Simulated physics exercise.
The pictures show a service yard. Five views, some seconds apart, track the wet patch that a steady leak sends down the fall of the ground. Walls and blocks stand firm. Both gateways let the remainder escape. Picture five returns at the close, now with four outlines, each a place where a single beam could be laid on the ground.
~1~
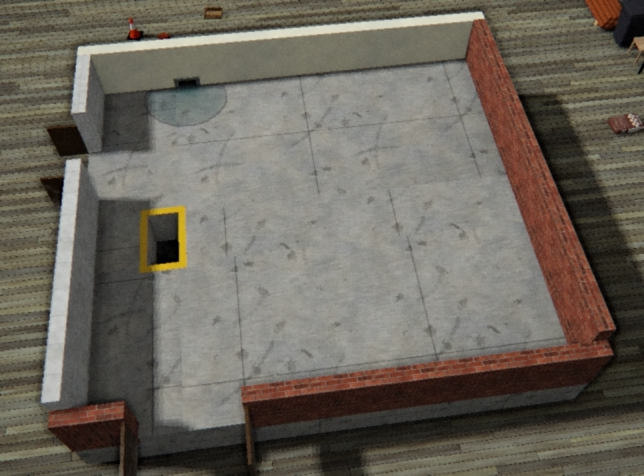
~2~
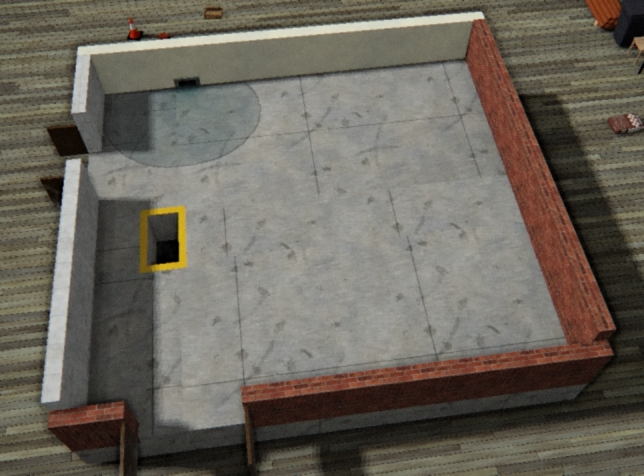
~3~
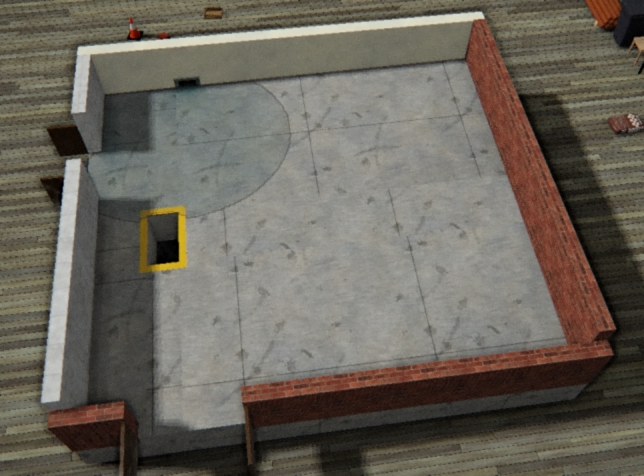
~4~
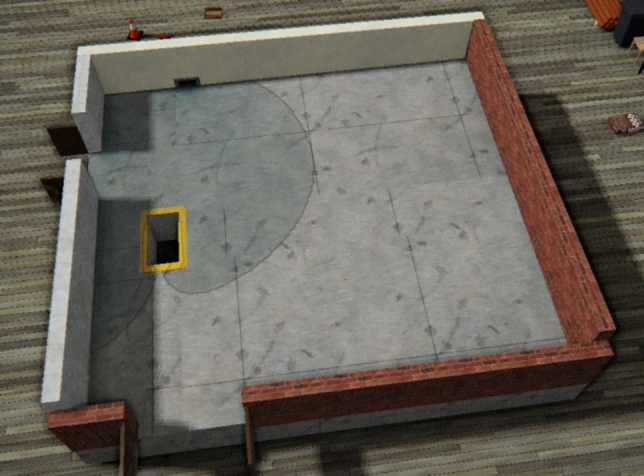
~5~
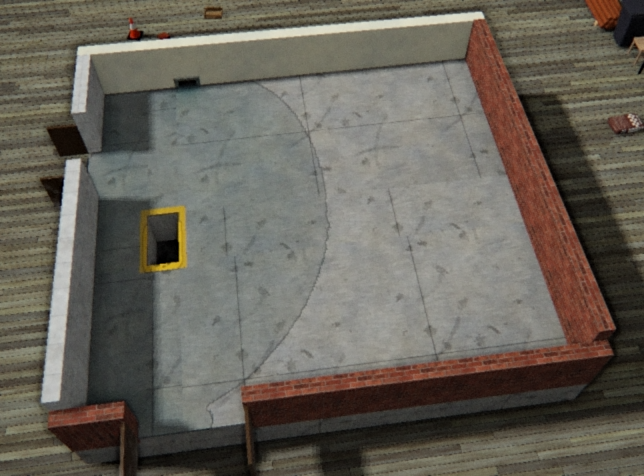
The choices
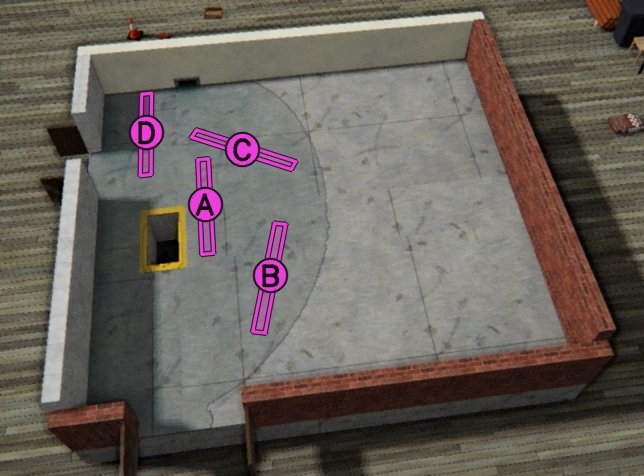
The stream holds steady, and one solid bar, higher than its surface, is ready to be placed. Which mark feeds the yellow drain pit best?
D works best here.
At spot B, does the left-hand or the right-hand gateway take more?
The right one.
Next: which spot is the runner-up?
That would be B.
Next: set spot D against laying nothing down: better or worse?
Spot D is better.
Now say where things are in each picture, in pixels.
In the first picture, outfall at (187, 82); yellow drain pit at (163, 238); open gate at (193, 415); open gate at (100, 174); 3 % of the ground under water, visible out to (212, 116); yellow drain pit still dry.
In the second picture, 10 % of the ground under water, visible out to (195, 162); yellow drain pit still dry.
In the third picture, 20 % of the ground under water, visible out to (146, 218); yellow drain pit still dry.
In the fourth picture, 31 % of the ground under water, visible out to (99, 334); yellow drain pit taking water.
In the fifth picture, 45 % of the ground under water, visible out to (97, 384); yellow drain pit taking water.
In magenta, A from (207, 253) to (203, 159); B from (258, 332) to (280, 223); C from (194, 133) to (293, 165); D from (145, 175) to (146, 93).
With A, about 19 % of the stream goes into the yellow drain pit, about 81 % out by the gates.
With B, about 27 % of the stream goes into the yellow drain pit, about 73 % out by the gates.
With C, about 16 % of the stream goes into the yellow drain pit, about 83 % out by the gates.
With D, about 41 % of the stream goes into the yellow drain pit, about 59 % out by the gates.
